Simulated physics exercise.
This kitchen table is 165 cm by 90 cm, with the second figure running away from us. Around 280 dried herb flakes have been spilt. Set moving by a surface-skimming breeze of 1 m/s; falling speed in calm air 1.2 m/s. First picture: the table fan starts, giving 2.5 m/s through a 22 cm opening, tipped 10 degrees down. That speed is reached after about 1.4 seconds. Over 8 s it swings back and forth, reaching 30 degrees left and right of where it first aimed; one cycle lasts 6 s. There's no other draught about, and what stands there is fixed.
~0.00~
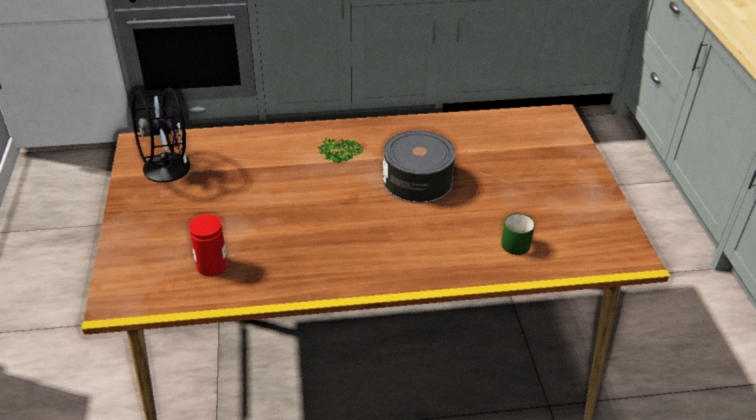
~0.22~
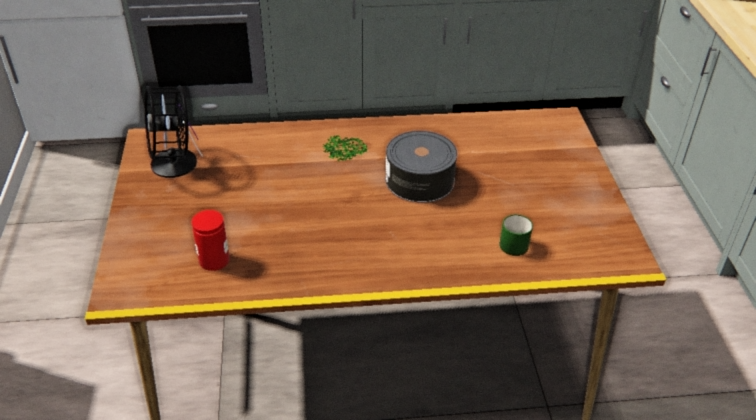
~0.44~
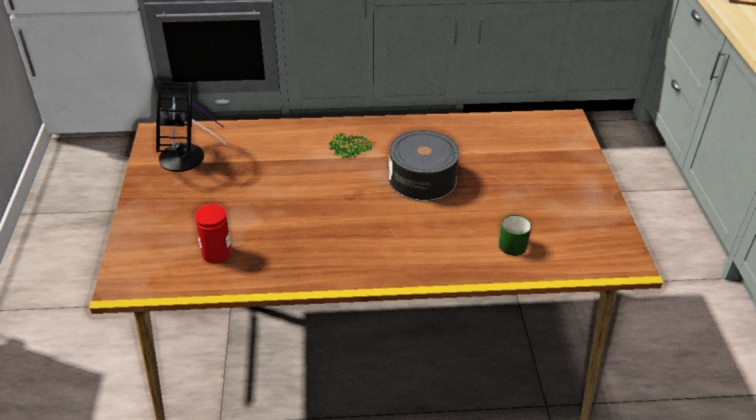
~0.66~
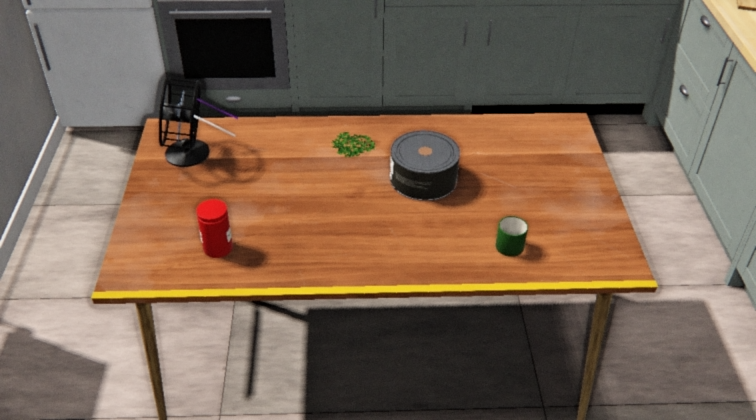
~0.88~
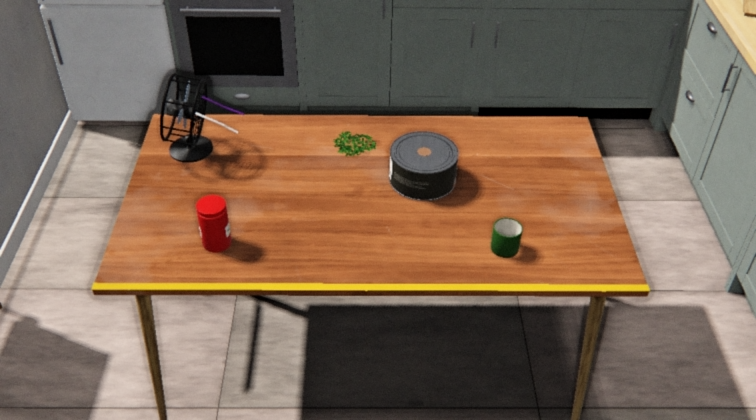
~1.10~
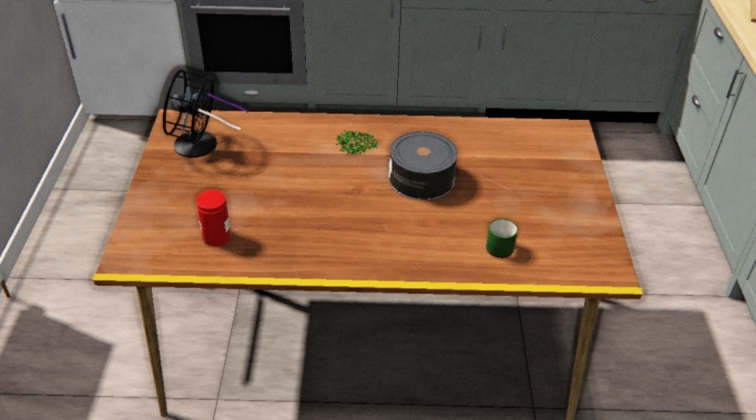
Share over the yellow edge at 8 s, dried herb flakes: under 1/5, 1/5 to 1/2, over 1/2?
Under 1/5.
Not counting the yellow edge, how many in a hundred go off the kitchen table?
Roughly 100 per cent.
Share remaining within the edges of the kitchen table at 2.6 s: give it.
The remaining share is about 0 %.
After 1.6 s, 88 % are still on the top, 0 % are over the yellow edge; the middle of those left on the top is near (441, 130).
After 2.6 s, 0 % are still on the top, 0 % are over the yellow edge.
After 4.4 s, 0 % are still on the top, 0 % are over the yellow edge.
After 8.0 s, at the end, 0 % are over the yellow edge.
